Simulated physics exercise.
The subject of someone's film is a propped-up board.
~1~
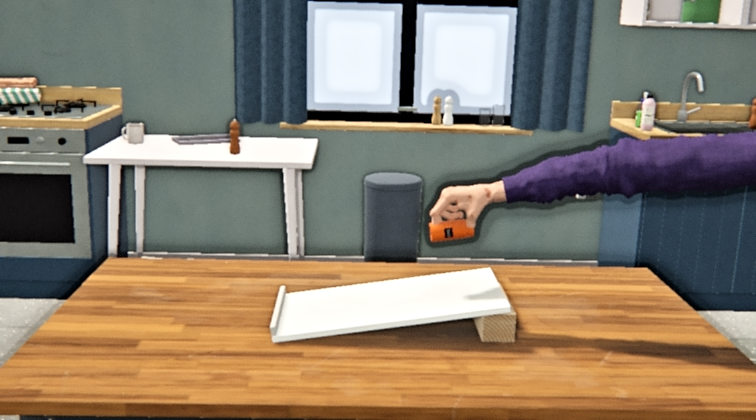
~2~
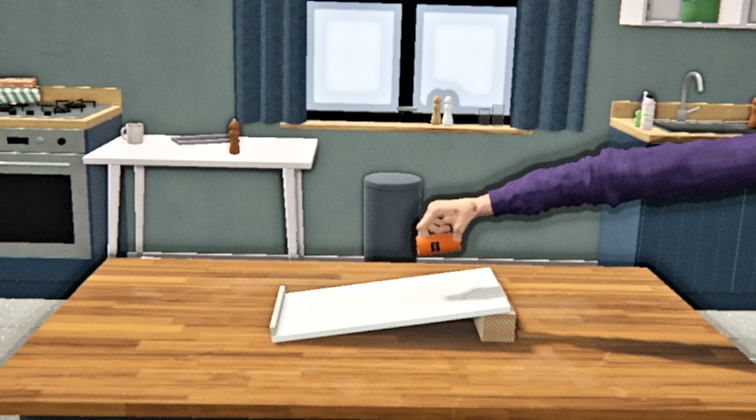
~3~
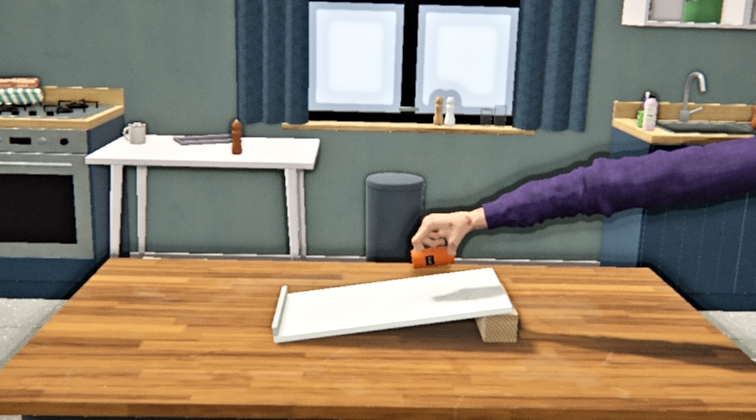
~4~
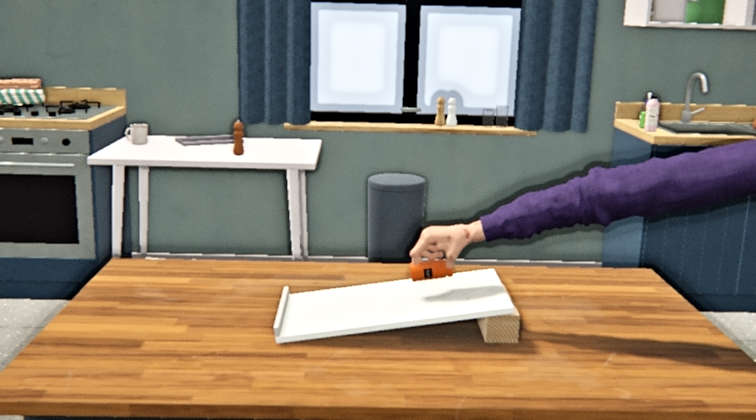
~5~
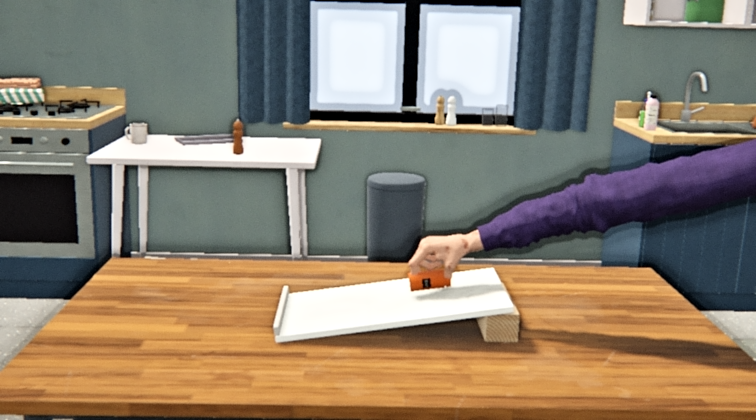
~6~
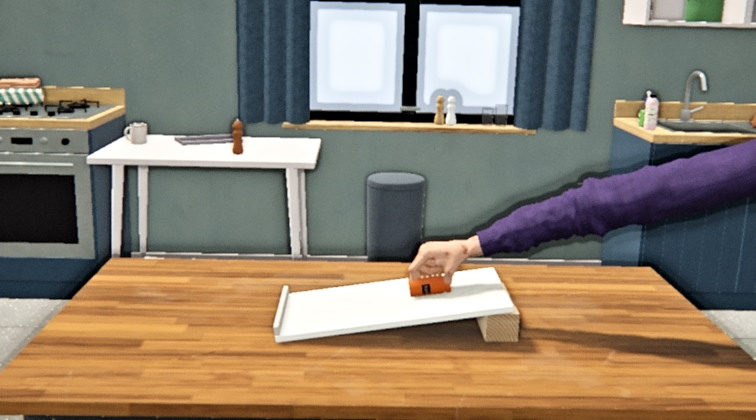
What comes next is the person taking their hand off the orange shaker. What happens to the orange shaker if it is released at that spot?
Holds its ground.
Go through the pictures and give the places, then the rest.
On its way; orange shaker (452, 230), in the first picture.
On its way; orange shaker (439, 244), in the second picture.
On its way; orange shaker (433, 257), in the third picture.
On its way; orange shaker (431, 270), in the fourth picture.
On its way; orange shaker (430, 280), in the fifth picture.
Set down, still held; orange shaker (430, 286), in the sixth picture.
Then, 0.20 s past the last view, nothing moves.
Then, 0.50 s past the last view, orange shaker resting near (430, 286).
Finally, it is still in place. Final places as the last picture's camera would see them, orange shaker near (430, 286). The orange shaker keeps its place.
